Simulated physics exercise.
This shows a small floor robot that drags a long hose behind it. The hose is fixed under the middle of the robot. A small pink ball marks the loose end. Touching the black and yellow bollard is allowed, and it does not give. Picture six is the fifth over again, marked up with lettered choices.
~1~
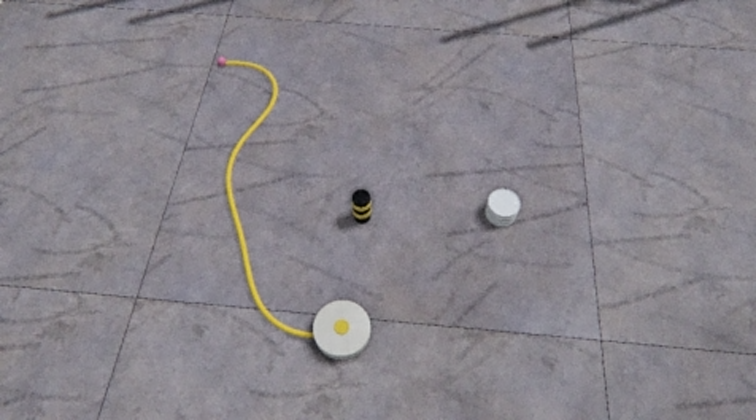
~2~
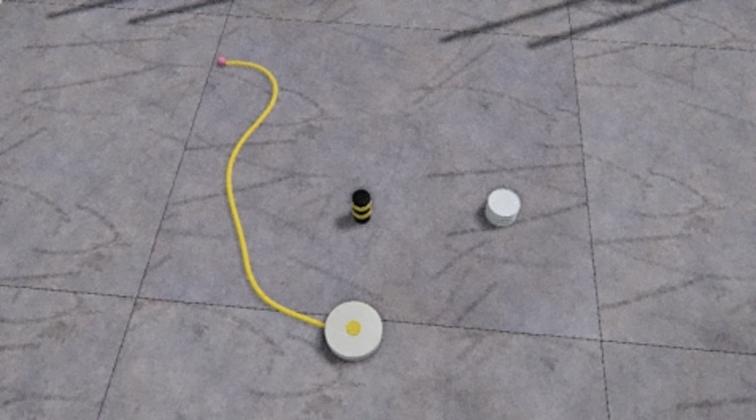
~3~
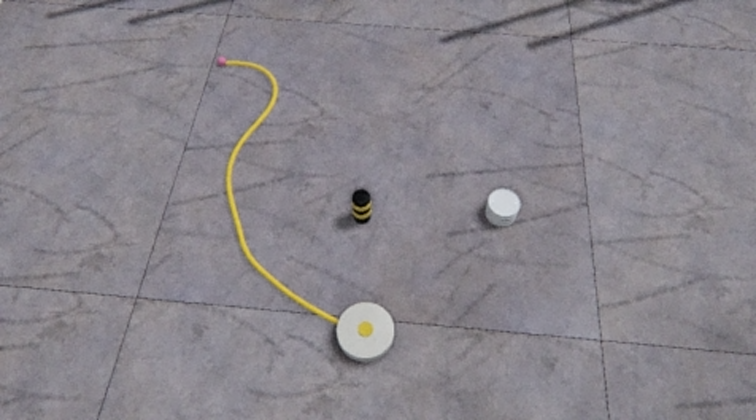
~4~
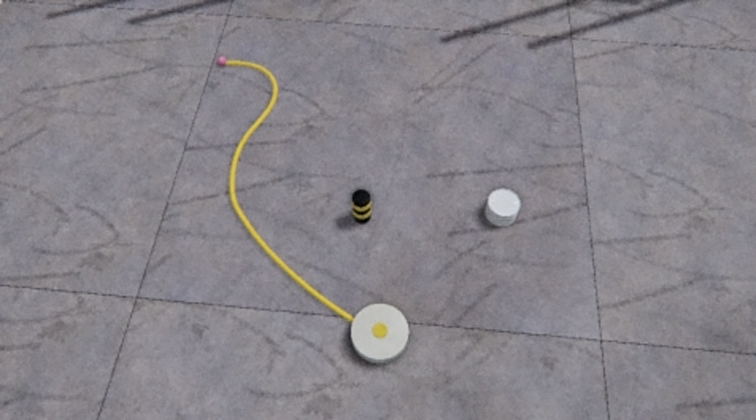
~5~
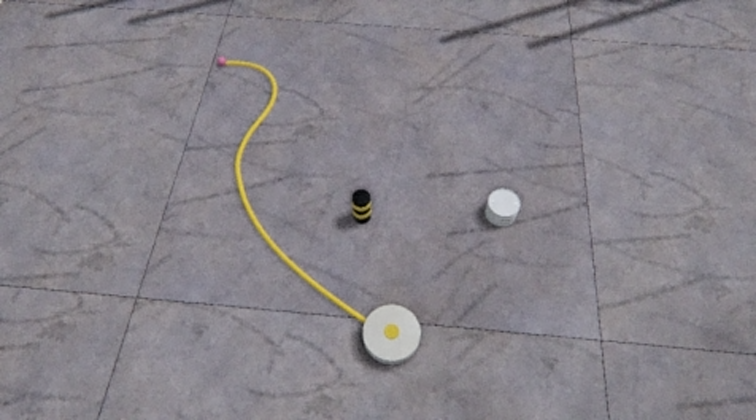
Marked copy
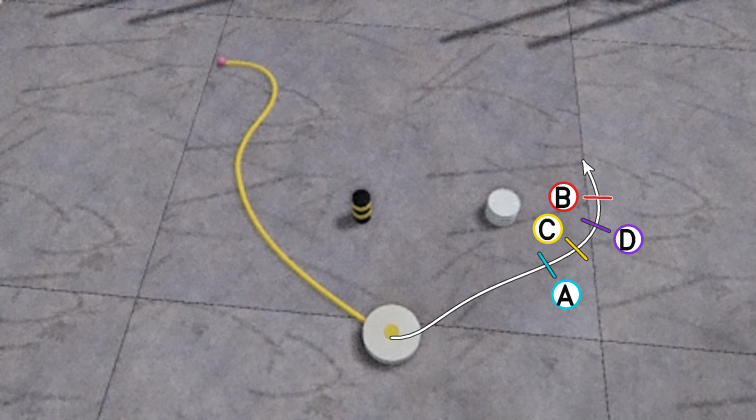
The round white robot slides slowly right across the gray floor, pulling the yellow hose behind it.
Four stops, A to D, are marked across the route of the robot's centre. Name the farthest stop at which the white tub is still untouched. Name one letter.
D.
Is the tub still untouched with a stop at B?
No.
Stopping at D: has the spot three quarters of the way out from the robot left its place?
By then, yes.
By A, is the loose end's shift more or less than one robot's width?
Less.
On the marked copy, A at (547, 265); B at (598, 198); C at (576, 249); D at (596, 225); the route from (391, 338) via (539, 268) to (583, 161).
Taking D. A third of the way, robot (471, 296), middle of the hose (277, 193), free end (222, 61).
Two thirds of the way, robot (549, 261), middle of the hose (331, 198), free end (232, 63).
When it is over, robot (599, 221), middle of the hose (366, 226), free end (253, 89); only the bollard has been touched, if anything.
As for the rest, A is safe but short; B brings the hose against the tub; C is safe but short.
